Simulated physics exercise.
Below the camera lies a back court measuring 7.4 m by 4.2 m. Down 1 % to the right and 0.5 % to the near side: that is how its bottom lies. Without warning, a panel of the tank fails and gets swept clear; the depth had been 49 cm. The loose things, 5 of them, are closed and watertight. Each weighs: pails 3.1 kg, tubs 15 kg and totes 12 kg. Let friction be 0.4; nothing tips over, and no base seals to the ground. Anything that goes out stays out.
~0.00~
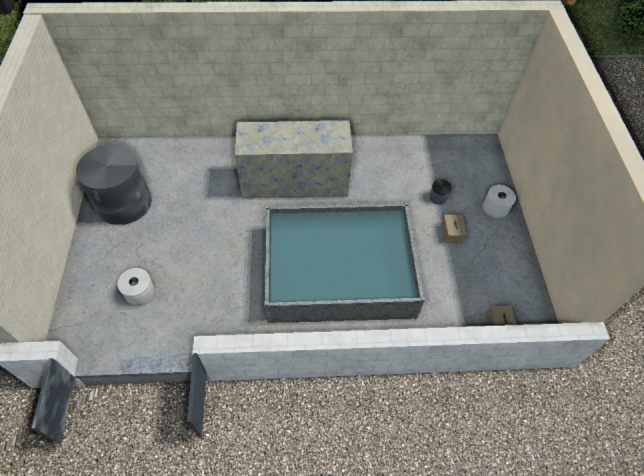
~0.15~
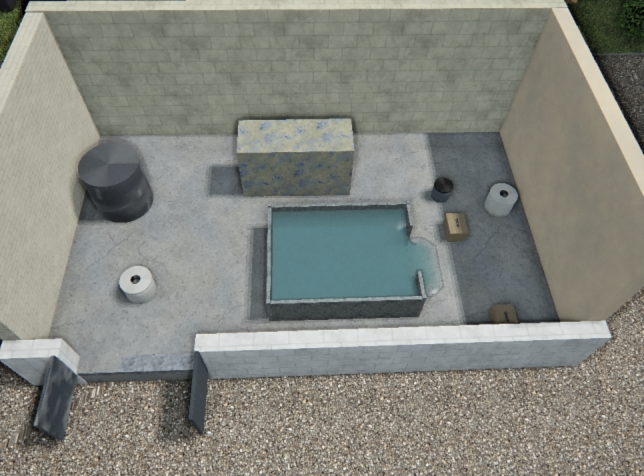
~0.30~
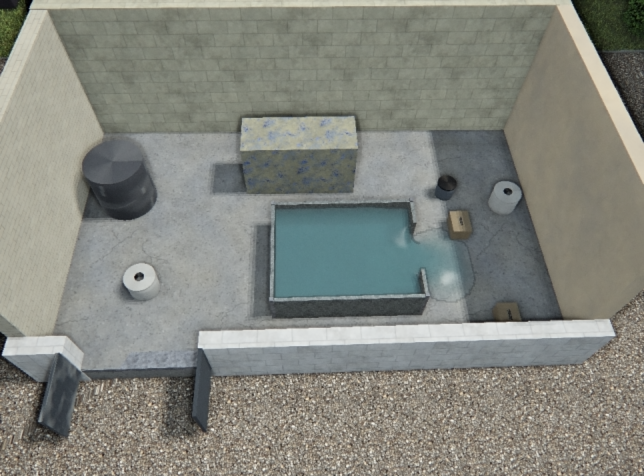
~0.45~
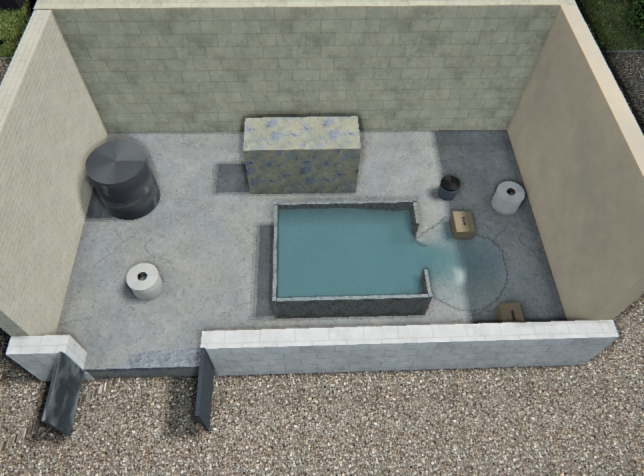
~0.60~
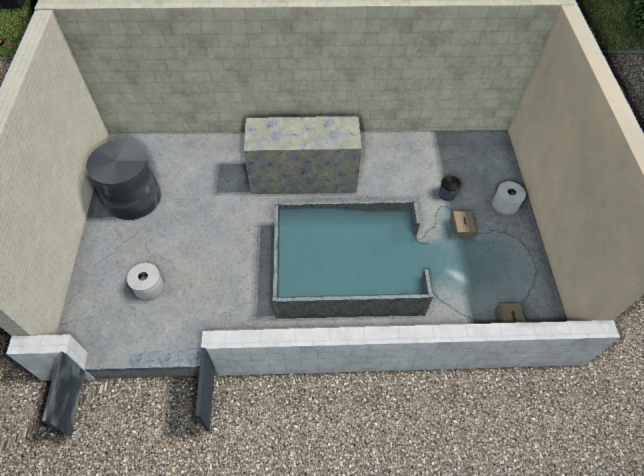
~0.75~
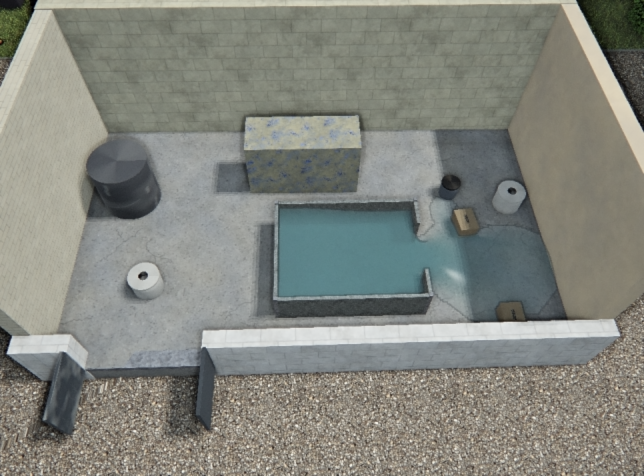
A walled back court with a pale grey floor, darker at the right, is seen from high above beyond its low near wall. A teal-filled tank stands near the centre before a patterned block, with a dark drum and white cylinder at left and small tubs and brown boxes at right. The tank's right side opens and water spreads rightward across the floor, while the view shifts very slightly.
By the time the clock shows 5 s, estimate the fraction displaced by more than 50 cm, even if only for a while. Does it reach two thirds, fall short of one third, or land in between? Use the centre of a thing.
The proportion hits two thirds or exceeds it.
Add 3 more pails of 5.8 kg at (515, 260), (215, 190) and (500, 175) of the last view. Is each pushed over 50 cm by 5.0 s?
Well, in turn they are above that, below that and above that.
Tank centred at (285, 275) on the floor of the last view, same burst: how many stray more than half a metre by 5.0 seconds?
Then 4 of them would.
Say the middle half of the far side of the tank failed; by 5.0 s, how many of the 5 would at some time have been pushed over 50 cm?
Result: 2 of them.
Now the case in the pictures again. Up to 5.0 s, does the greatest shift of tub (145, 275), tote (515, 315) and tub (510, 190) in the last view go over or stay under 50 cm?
Result, in order: Undershooting / overshooting / overshooting.
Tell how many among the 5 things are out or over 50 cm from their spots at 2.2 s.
It comes to 2.
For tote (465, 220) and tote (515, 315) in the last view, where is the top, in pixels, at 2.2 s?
First near (483, 179), second near (546, 298).
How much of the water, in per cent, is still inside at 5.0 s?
100 %.
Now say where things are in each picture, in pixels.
In the first frame, a tote at (455, 225), on the bottom; a pail at (442, 186), on the bottom; water covers 3.5 m2; 0 of 5 have shifted.
In the second frame, a tote at (457, 223) rests on the ground; a pail at (444, 185), on the bottom; water covers 3.9 m2; 0 of 5 have shifted.
In the third frame, a tote at (461, 221) rests on the ground; a pail at (447, 183) rests on the ground; water covers 4.4 m2; 0 of 5 have shifted.
In the fourth frame, a tote at (464, 221) rests on the ground; a pail at (450, 183), on the bottom; water covers 5.0 m2; 0 of 5 have shifted.
In the fifth frame, a tote at (465, 221), on the bottom; a pail at (451, 183), on the bottom; water covers 5.7 m2; 0 of 5 have shifted.
In the sixth frame, a tote at (467, 219), on the bottom, 5 cm from its start; a pail at (451, 182) rests on the ground; water covers 6.5 m2; 0 of 5 have shifted.
After 1.1 s 0 of 5 are over 50 cm from their spots; 0 afloat.
After 2.2 s 2 of 5 are over 50 cm from their spots; 1 afloat.
After 3.5 s 2 of 5 are over 50 cm from their spots; 2 afloat.
After 5.0 s 4 of 5 are over 50 cm from their spots, and 4 have been at some point; 0 afloat.
